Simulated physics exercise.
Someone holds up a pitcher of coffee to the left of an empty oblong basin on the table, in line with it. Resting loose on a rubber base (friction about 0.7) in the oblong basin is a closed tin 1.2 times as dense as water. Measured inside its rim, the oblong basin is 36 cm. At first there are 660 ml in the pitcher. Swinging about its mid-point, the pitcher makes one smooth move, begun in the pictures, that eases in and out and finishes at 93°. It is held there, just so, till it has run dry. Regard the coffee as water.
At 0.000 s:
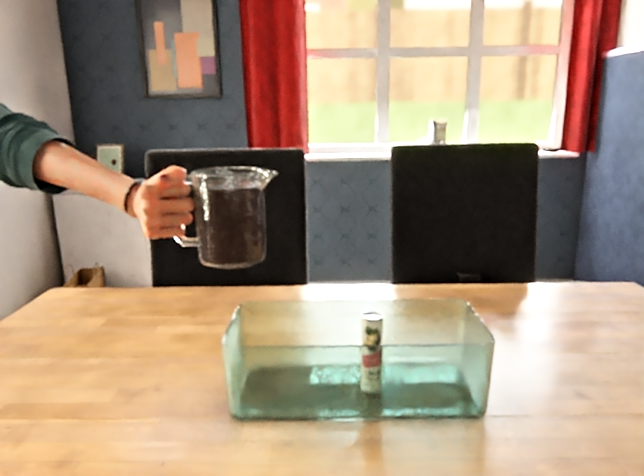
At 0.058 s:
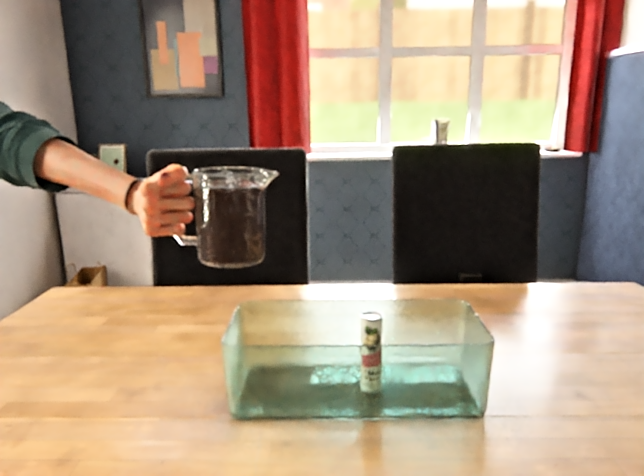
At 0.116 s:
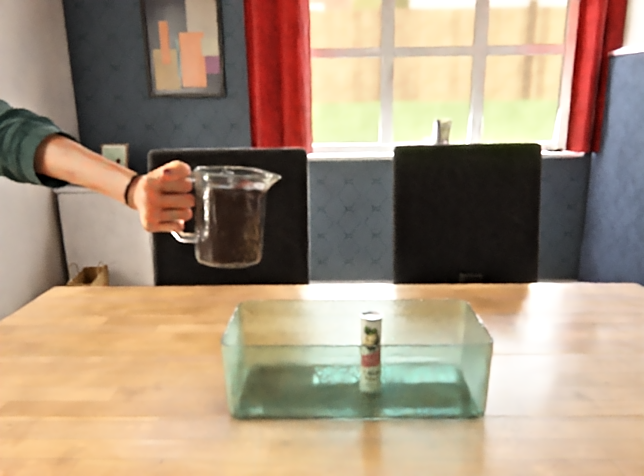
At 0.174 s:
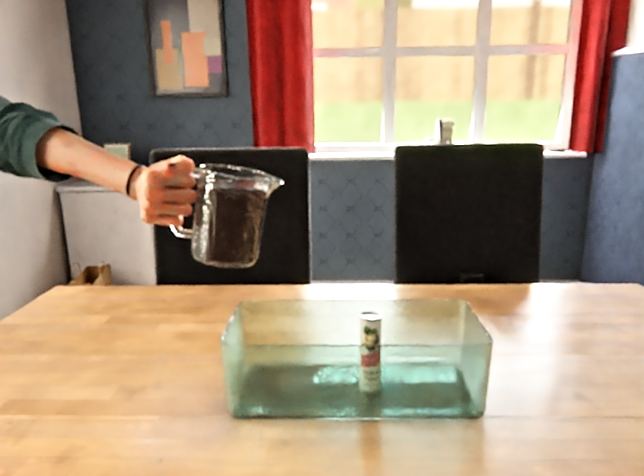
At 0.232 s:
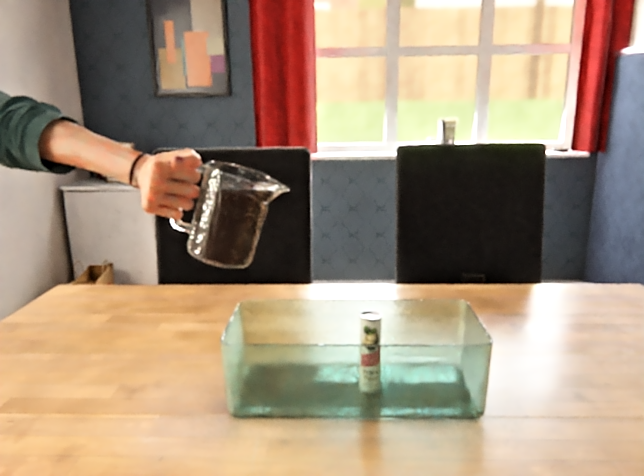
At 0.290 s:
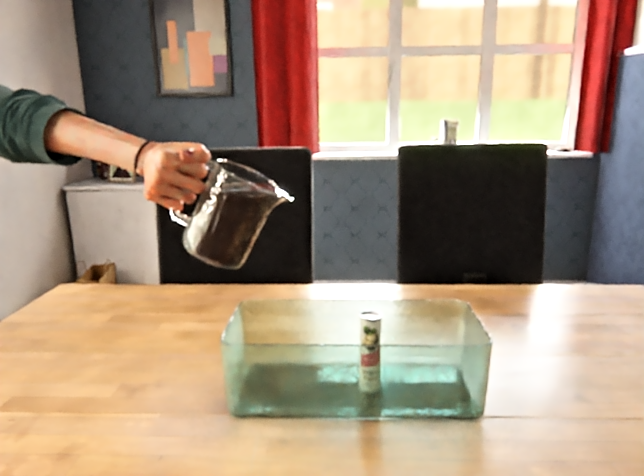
The clip opens on a hand holding a glass pitcher of dark coffee upright, left of a clear, greenish oblong basin with a small tin standing in it on a wooden table. The hand then tilts the pitcher steadily to the right, its spout lowering while the basin and tin stay still.
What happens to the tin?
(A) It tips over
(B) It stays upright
B.
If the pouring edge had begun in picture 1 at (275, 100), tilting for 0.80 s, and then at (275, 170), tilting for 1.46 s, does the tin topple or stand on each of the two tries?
Try 1: Tipped over; try 2: Still standing.
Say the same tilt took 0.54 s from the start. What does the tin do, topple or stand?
The tin stays balanced.
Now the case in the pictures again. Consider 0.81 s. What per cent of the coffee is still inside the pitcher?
Close to 34 percent of the whole amount.
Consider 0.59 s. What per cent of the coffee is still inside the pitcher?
Near 74 in a hundred.
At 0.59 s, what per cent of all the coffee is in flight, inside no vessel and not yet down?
I'd put it at about 20 percent.
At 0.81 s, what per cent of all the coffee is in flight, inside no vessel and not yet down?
About 22 per cent.
After 0.59 s the tilt is 78° and 73 per cent is still to pour; the tin stands where it began.
After 0.81 s the tilt is 93° and 33 per cent is still to pour; the tin stands where it began.
After 1.05 s the tilt is 93° and 12 per cent is still to pour; the tin stands where it began.
After 1.30 s the tilt is 93° and 5 per cent is still to pour; the tin stands where it began.
In the end the tin stands where it began.
